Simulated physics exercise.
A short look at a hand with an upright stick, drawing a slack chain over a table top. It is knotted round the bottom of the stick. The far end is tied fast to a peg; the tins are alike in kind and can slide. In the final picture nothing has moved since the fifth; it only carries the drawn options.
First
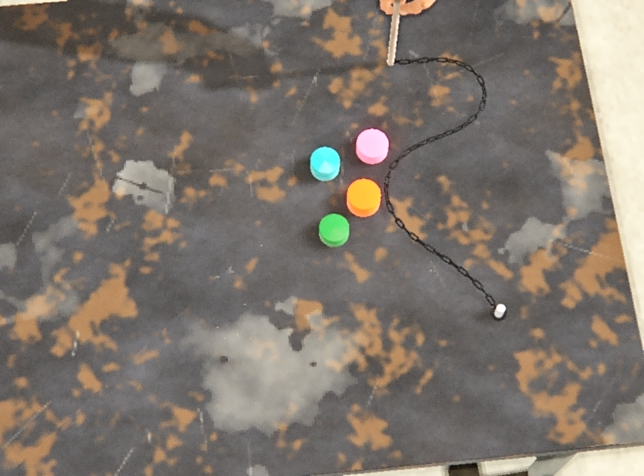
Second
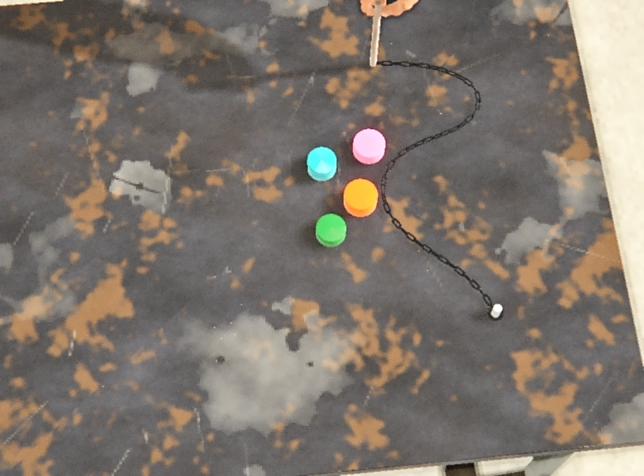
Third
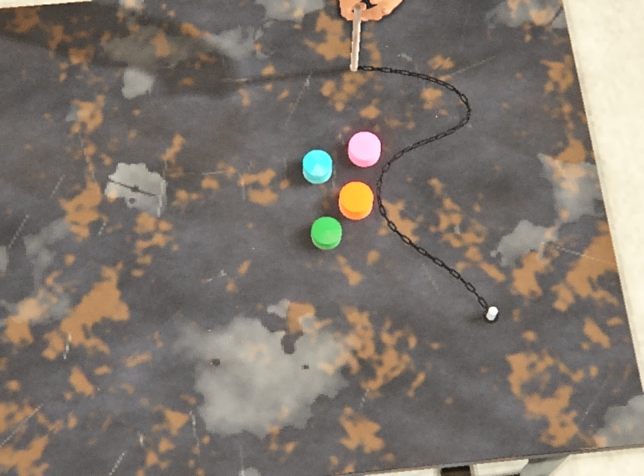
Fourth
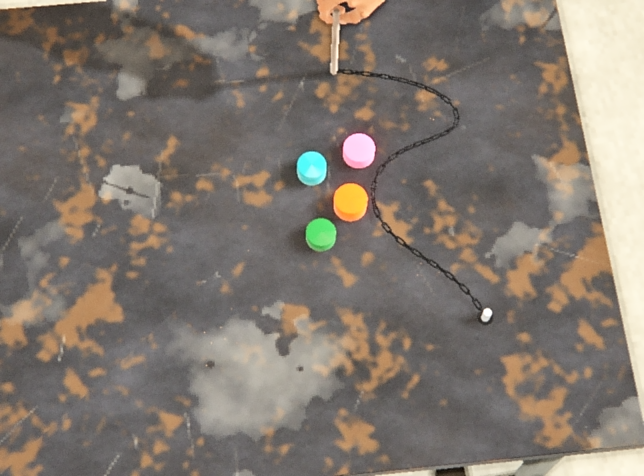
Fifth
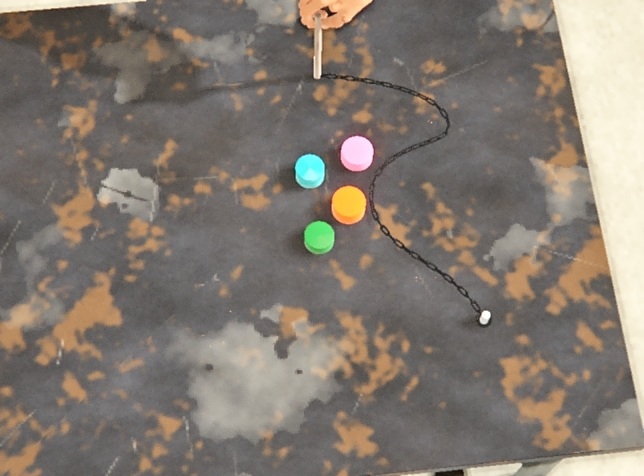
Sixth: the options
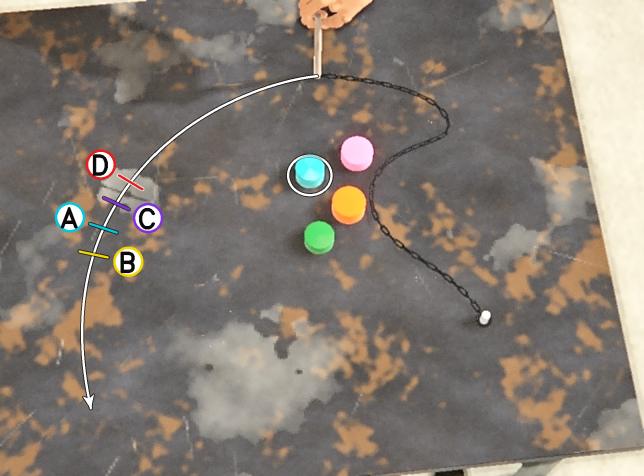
At the start, a hand at the top edge holds an upright stick with a slack dark chain curving past four coloured tins to a small white peg. The hand then draws the stick steadily left, pulling the chain's upper bend leftward, while the tins stay grouped together.
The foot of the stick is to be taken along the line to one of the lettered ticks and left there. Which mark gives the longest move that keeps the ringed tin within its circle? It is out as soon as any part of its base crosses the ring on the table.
Stop at C.
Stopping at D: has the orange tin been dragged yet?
By then, no.
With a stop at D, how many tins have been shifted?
One.
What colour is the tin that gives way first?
Pink.
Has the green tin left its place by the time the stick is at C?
No.
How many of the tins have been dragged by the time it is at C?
By then, one.
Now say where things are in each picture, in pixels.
In the first frame, pink tin (372, 147); turquoise tin (325, 164); peg (500, 311).
In the second frame, peg (497, 311); orange tin (360, 198).
In the third frame, green tin (326, 233); pink tin (364, 150).
In the fourth frame, turquoise tin (312, 169); peg (486, 315).
In the fifth frame, orange tin (349, 205); green tin (319, 238); pink tin (357, 154).
On the marked copy, A at (103, 228); B at (94, 254); C at (116, 204); D at (131, 182); the ring at (310, 175); the route from (317, 76) via (126, 189) to (91, 408).
Following C. Soon after the start, foot of the stick (235, 101); turquoise tin (310, 172).
Later, foot of the stick (164, 147); turquoise tin (310, 172).
In the end, foot of the stick (116, 204); pink tin (345, 175); turquoise tin (310, 172); the turquoise tin is still in its ring.
As for the rest, A drags the ringed tin to (302, 184); B drags the ringed tin to (290, 199); D is safe but short.
